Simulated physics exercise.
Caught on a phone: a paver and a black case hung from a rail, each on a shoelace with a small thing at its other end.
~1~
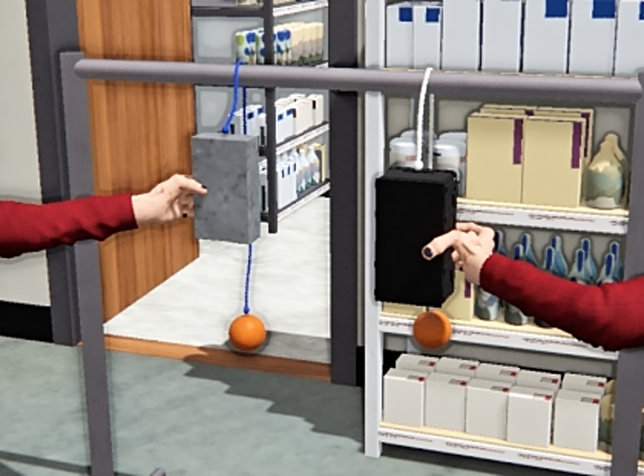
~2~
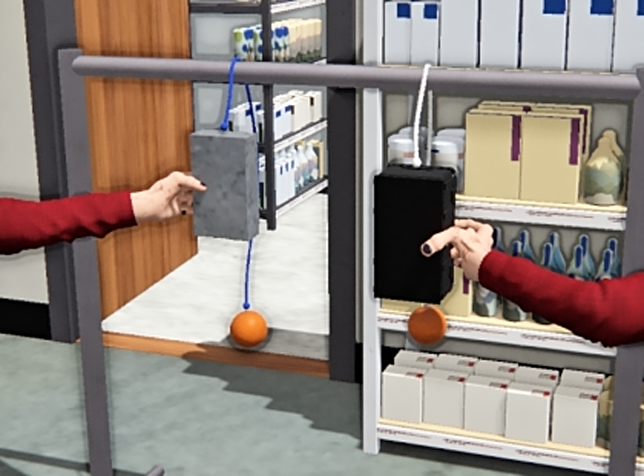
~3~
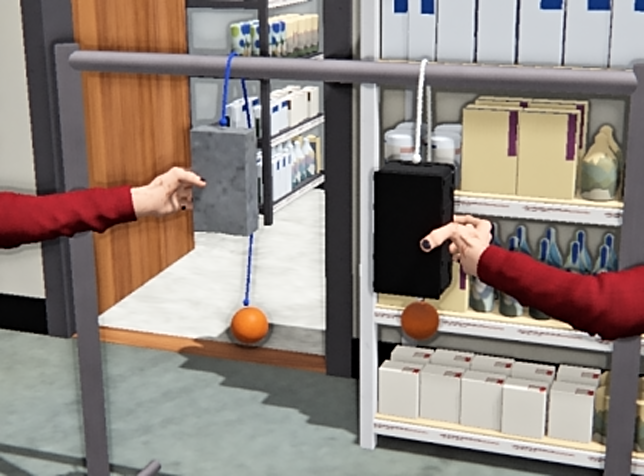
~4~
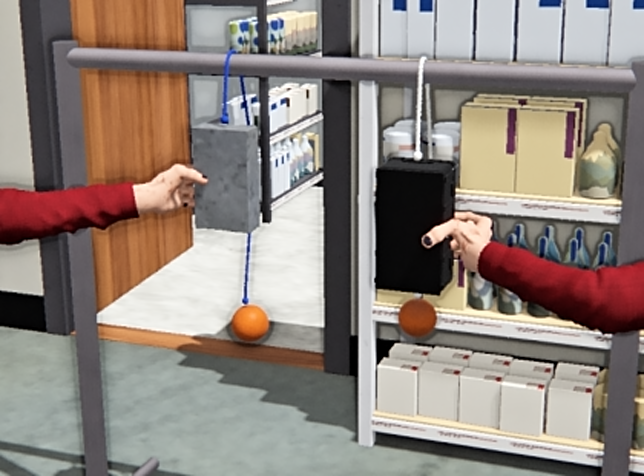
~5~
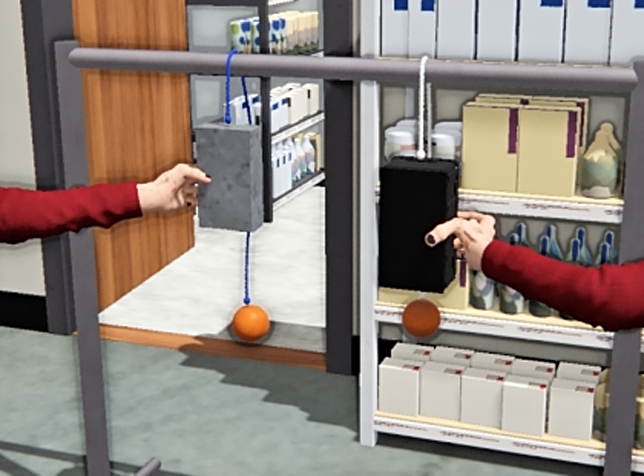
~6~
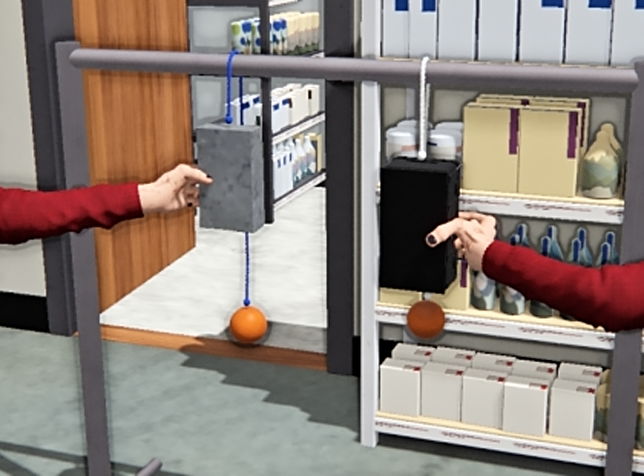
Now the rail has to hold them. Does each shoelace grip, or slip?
The paver drops; the black case pulls its rope through.
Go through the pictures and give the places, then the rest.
In the first picture, paver (226, 188); black case (417, 236); left orange (247, 333); right orange (432, 330).
In the second picture, paver (225, 185); black case (416, 233).
In the third picture, paver (225, 180); black case (415, 228).
In the fourth picture, paver (226, 177); black case (416, 225).
In the fifth picture, paver (230, 177); black case (420, 223).
In the sixth picture, paver (231, 178); black case (420, 224); left shoelace only laid over the rail; right shoelace only laid over the rail.
Then, 0.56 s later than the last view, paver on the floor; black case on the floor.
Finally, paver on the floor; black case on the floor. The paver pulls its rope through and the black case runs down to the floor.
